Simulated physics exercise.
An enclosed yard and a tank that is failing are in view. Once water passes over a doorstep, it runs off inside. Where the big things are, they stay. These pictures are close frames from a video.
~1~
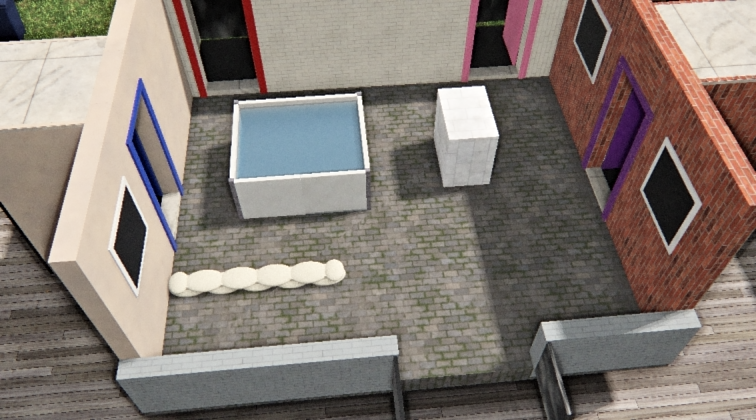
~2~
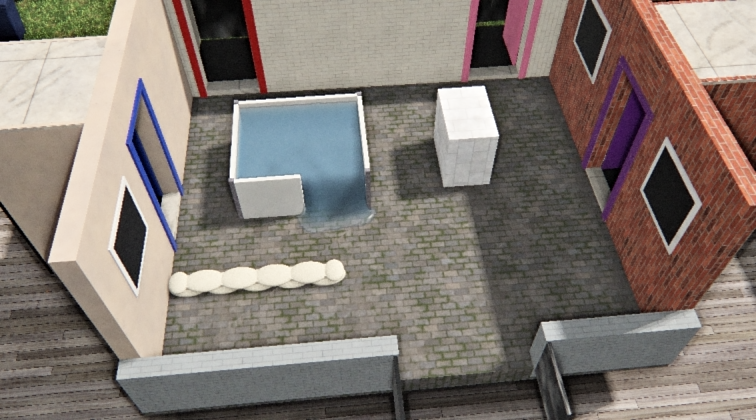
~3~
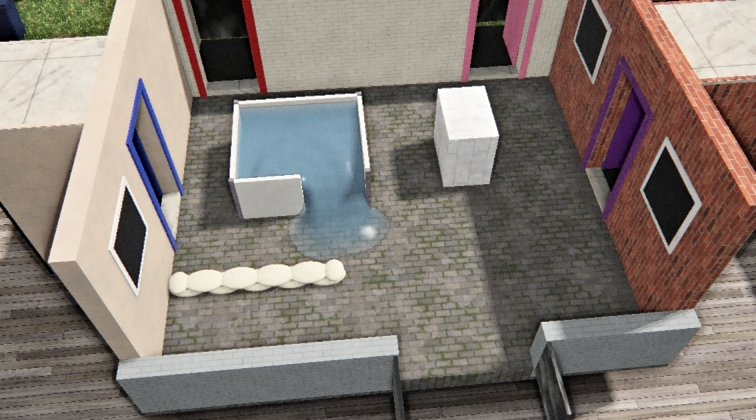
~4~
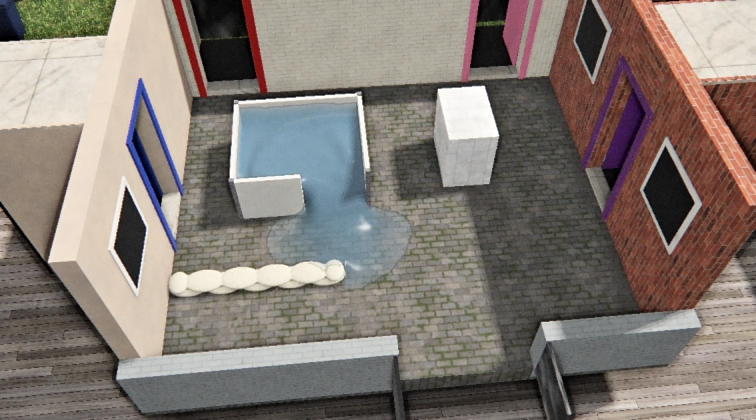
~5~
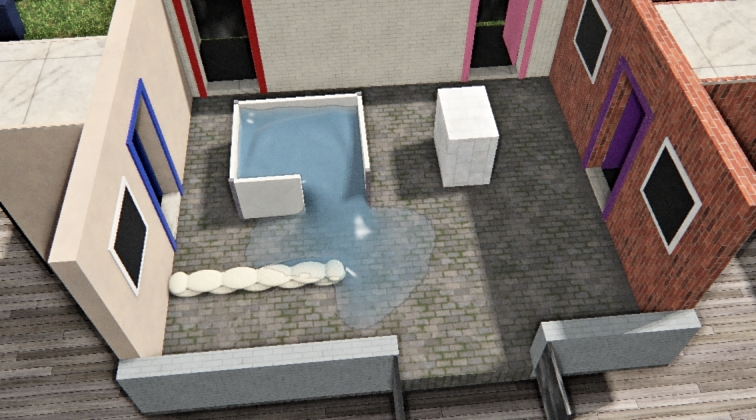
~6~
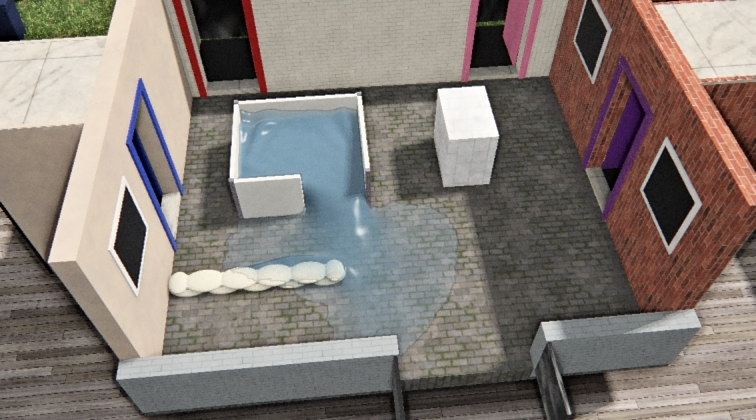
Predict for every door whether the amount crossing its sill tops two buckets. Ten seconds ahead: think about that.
The pink door does not top it. The blue door does not top it. The red door does not top it. The purple door does not top it.
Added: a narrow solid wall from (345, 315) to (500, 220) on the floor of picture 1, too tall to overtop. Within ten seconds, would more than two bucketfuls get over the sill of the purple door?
I'd say purple overshoots.
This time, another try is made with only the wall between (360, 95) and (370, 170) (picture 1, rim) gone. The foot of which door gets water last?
I'd go with the blue one.
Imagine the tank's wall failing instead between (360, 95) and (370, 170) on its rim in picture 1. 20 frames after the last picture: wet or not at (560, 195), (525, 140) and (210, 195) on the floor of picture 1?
As listed: Wet, wet, no water.
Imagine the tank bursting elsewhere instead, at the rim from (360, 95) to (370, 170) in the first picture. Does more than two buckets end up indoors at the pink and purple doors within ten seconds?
Outcome - pink door breaks the threshold, purple door breaks the threshold.
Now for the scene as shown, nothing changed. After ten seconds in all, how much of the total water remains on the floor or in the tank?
Estimate: 60 %.
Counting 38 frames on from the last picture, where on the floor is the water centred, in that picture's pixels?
Around pixel (344, 222).
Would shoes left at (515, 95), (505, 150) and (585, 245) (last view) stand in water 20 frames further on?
Result, as listed: Not wetted / not wetted / wetted.
A moment on, water covers 30 % of the floor; the pink door not reached, the blue door wet at the sill, nothing in, the red door not reached, the purple door not reached.
Next, water covers 45 % of the floor; the pink door not reached, the blue door under two buckets in, the red door not reached, the purple door not reached.
Then, water covers 50 % of the floor; the pink door not reached, the blue door under two buckets in, the red door wet at the sill, nothing in, the purple door not reached.
Later, water covers 75 % of the floor; the pink door not reached, the blue door under two buckets in, the red door wet at the sill, nothing in, the purple door wet at the sill, nothing in.
In the end, water covers 90 % of the floor; the pink door wet at the sill, nothing in, the blue door under two buckets in, the red door wet at the sill, nothing in, the purple door wet at the sill, nothing in.
